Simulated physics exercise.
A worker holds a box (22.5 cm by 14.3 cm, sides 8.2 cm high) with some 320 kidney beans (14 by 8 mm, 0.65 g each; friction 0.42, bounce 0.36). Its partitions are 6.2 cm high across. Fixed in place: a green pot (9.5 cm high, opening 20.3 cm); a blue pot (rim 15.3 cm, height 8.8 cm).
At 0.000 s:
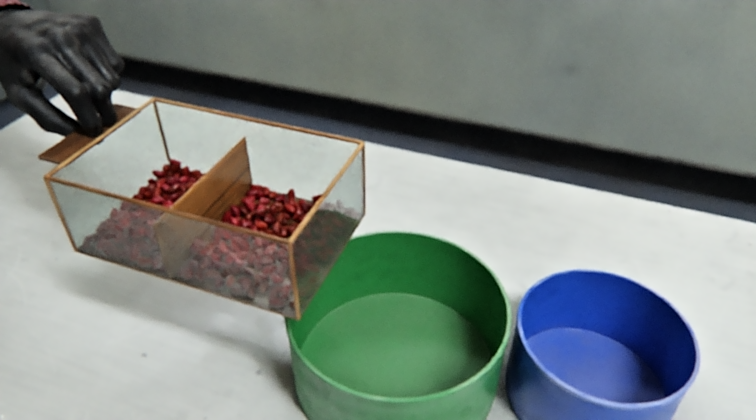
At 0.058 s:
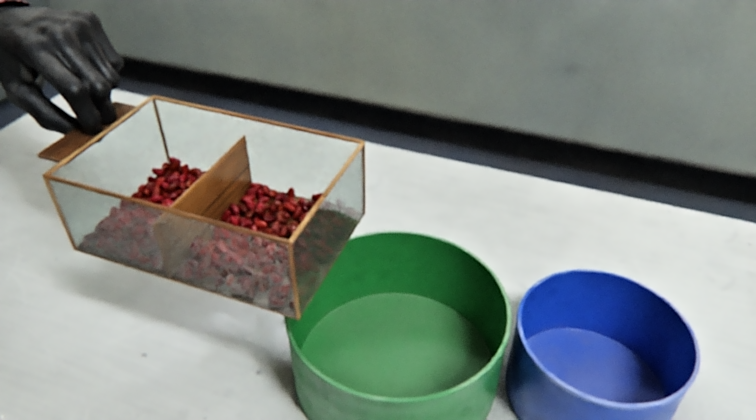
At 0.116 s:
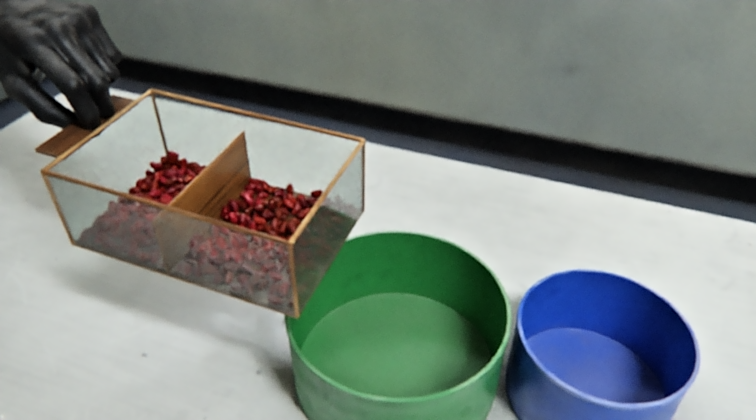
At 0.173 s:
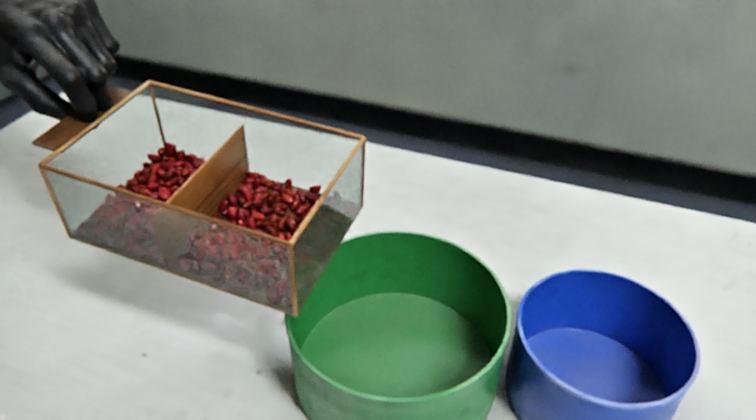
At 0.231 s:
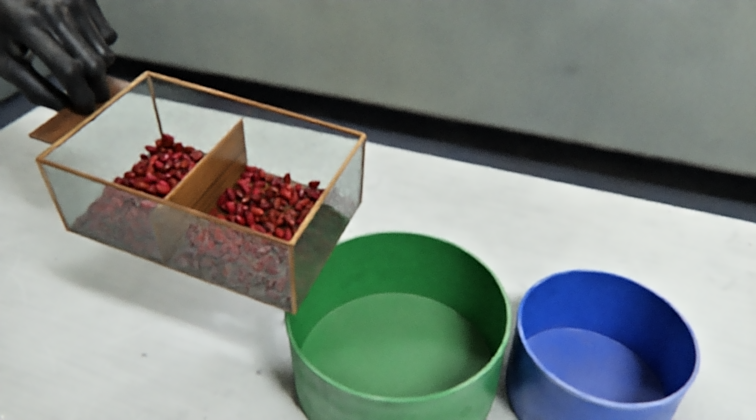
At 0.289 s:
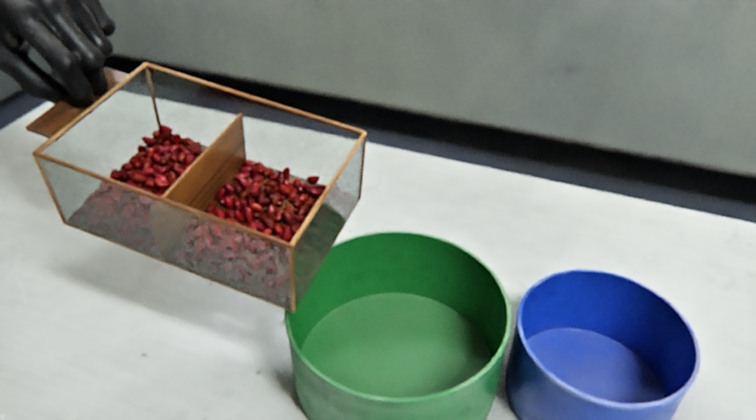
At the start, a dark-gloved hand at the upper left holds a clear, divided box of red beans nearly level beside a green pot and a blue pot. The hand then gradually tilts the box, its left end rising slightly while the front right side stays low near the green pot.
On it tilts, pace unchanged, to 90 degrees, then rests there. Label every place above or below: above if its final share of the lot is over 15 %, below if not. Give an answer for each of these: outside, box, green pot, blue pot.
Outside everything: Below, box: Above, green pot: Below, blue pot: Below.
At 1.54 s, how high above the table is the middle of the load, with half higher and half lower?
Estimated height: About 28 cm.
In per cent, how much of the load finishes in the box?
Estimate: About 90 %.
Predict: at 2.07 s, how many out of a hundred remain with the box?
Roughly 100 per cent.
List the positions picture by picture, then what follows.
The first picture shows box at (162, 216); tilt 0 degrees; leading edge at (330, 188); green pot at (398, 303); blue pot at (606, 330).
The second picture shows box at (161, 216); tilt 1 degrees; leading edge at (330, 188).
The third picture shows box at (161, 213); tilt 2 degrees; leading edge at (330, 187).
The fourth picture shows box at (160, 211); tilt 4 degrees; low side front right; leading edge at (331, 186).
The fifth picture shows box at (159, 208); tilt 7 degrees; low side front right; leading edge at (331, 185).
The sixth picture shows box at (159, 205); tilt 9 degrees; low side front right; leading edge at (331, 184); green pot at (398, 303); blue pot at (606, 330). It turns about 40 degrees a second.
After 0.97 s, tilt 36 degrees; box 100 %; middle of all pieces near (201, 147).
Then, at 1.54 s, tilt 58 degrees; box 100 %; middle of all pieces near (199, 114).
Then, at 2.07 s, tilt 79 degrees; box 100 %; middle of all pieces near (208, 130).
Then, at 2.57 s, tilt 90 degrees; box 95 %; middle of all pieces near (220, 158).
By 4.2 s all is still; outside 10 %, box 90 %, green pot 5 %, blue pot 0 %.
